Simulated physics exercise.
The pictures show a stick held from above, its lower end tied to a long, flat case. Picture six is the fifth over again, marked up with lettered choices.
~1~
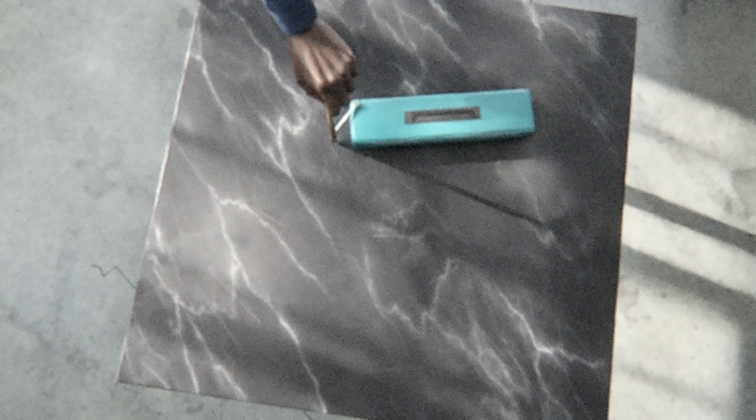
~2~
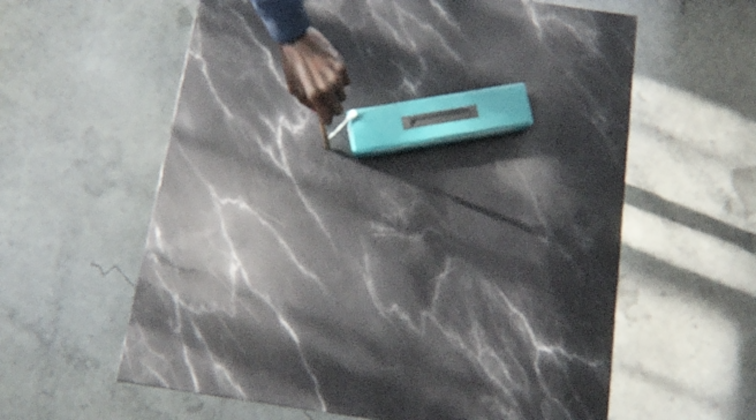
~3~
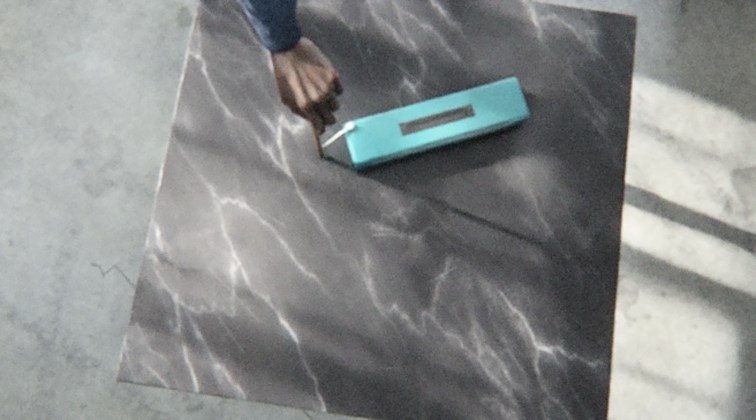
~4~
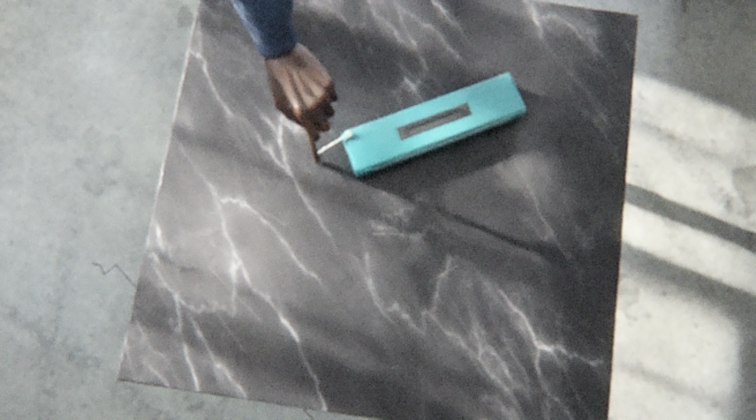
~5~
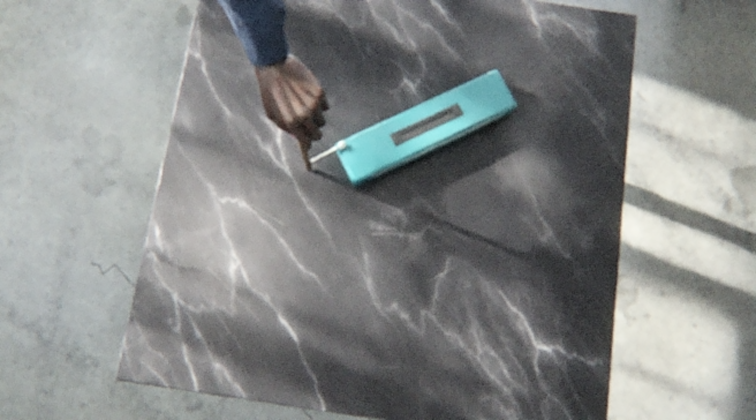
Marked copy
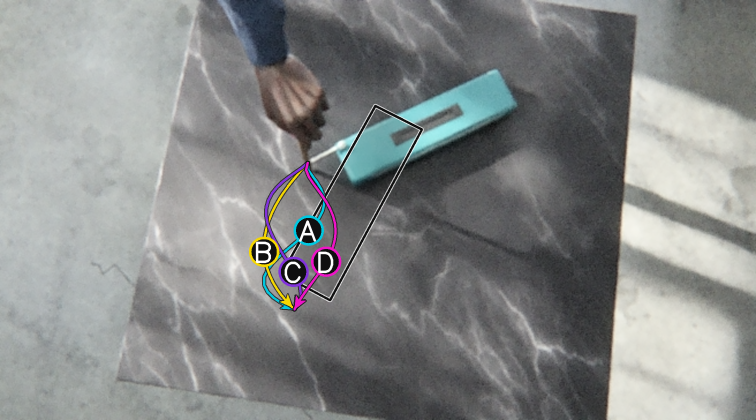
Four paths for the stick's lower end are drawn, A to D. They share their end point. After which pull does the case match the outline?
Take A.
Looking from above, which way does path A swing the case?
Anticlockwise.
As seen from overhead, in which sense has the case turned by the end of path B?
On that path, anticlockwise.
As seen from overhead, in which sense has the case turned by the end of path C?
It turns anticlockwise.
On the marked copy, A from (308, 163) via (297, 241) to (295, 309); B from (308, 163) via (267, 228) to (293, 307); C from (308, 163) via (270, 230) to (295, 309); D from (308, 163) via (336, 232) to (295, 309); the outline at (354, 200).
Taking A. A third of the way, foot of the stick (318, 221), middle of the case (415, 141).
Two thirds of the way, foot of the stick (270, 267), middle of the case (367, 182).
When it is over, foot of the stick (295, 310), middle of the case (354, 200); it lies in the outline.
As for the rest, B leaves its middle at (347, 192); C leaves its middle at (355, 193); D leaves its middle at (373, 204).
